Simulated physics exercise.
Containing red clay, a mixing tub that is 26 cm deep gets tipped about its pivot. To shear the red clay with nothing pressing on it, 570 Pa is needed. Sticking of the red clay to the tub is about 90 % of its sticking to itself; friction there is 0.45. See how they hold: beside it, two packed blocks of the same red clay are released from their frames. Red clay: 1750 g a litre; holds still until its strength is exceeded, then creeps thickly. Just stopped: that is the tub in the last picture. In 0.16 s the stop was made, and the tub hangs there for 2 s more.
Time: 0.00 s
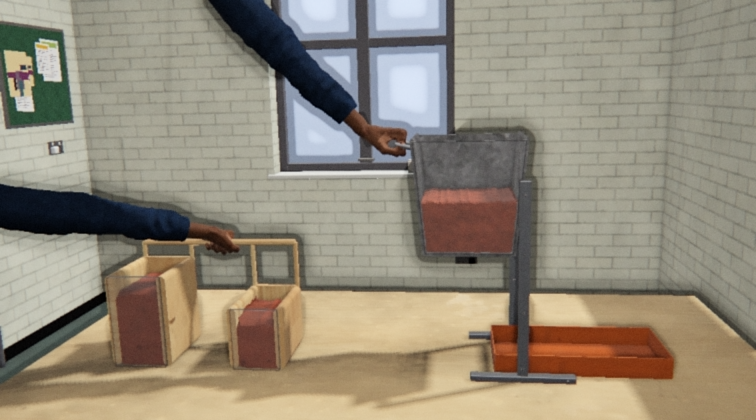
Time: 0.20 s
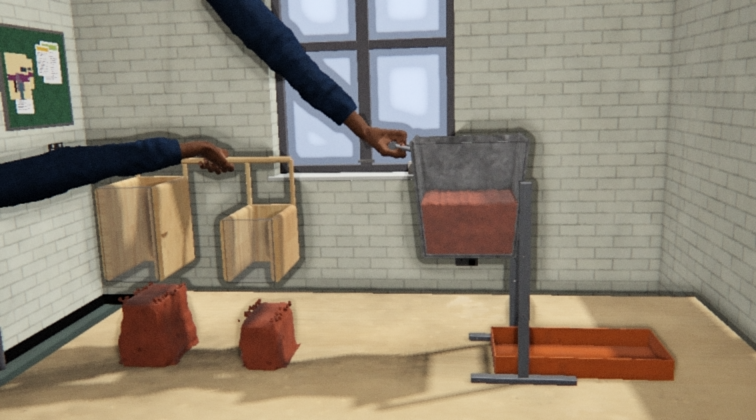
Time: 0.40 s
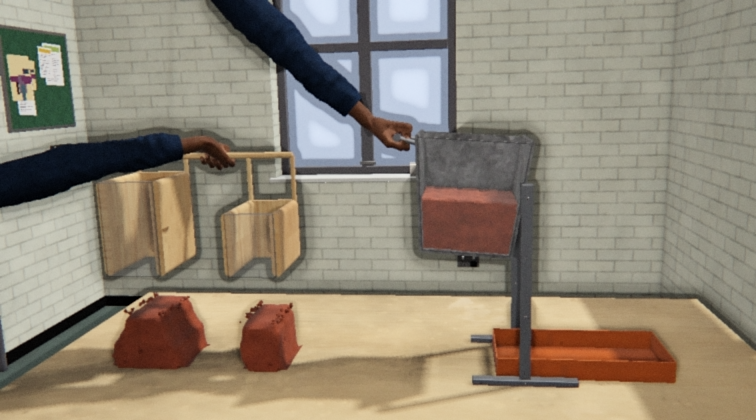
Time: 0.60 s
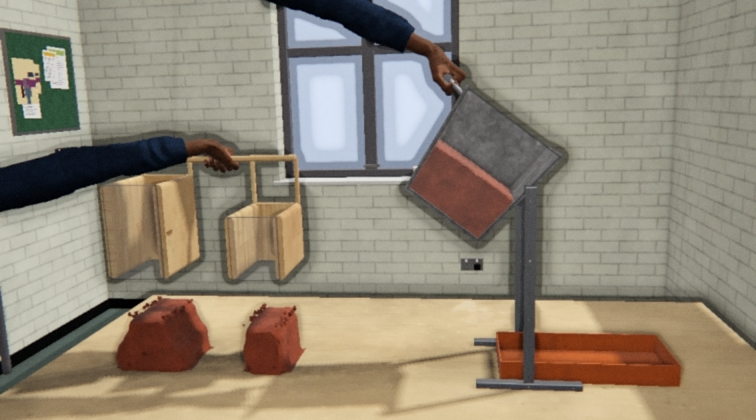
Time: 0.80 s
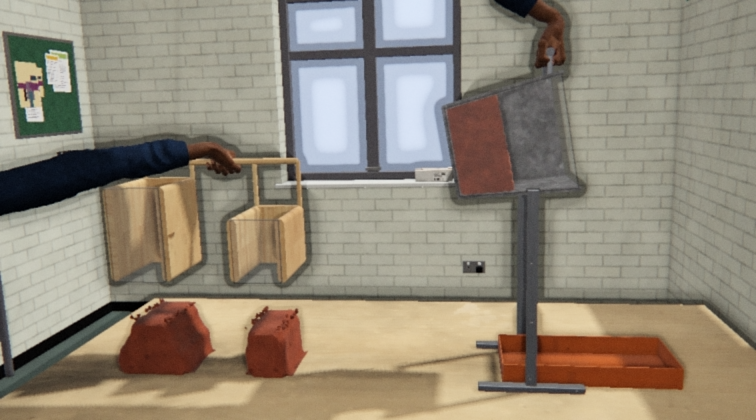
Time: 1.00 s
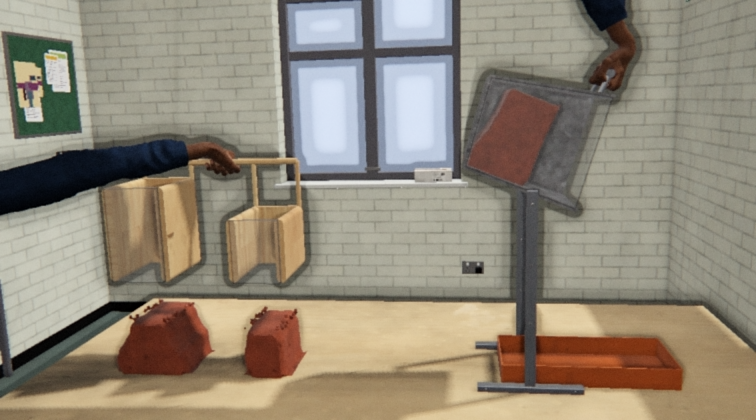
Two joined wooden boxes rise in a hand's grip, leaving two red clay blocks on the floor, the left one slumping lower. Another hand then swings a grey tub of red clay clockwise on its stand, past sideways.
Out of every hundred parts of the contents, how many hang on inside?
Some 41 in every hundred.
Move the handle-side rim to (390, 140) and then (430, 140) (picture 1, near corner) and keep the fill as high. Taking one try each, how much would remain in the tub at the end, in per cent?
35 %, then 45 %.
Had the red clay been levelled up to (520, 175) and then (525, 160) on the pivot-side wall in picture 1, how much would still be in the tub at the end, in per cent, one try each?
First try around 35 %, second try around 30 %.
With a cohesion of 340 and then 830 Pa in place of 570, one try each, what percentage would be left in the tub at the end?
Expect about 35 in a hundred, then about 50 in a hundred.
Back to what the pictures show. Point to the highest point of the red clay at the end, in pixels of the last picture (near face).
On the near face, the top ends up close to (516, 150).
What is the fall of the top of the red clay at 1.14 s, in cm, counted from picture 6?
I reckon it's close to 10 cm.
By 1.14 s, the tub is at 107 degrees and holds 99 %.
By 1.31 s, the tub is at 107 degrees and holds 55 %.
By 1.48 s, the tub is at 107 degrees and holds 44 %.
By 1.65 s, the tub is at 107 degrees and holds 41 %.
By 3.00 s, at the end, the tub is at 107 degrees and holds 41 %.
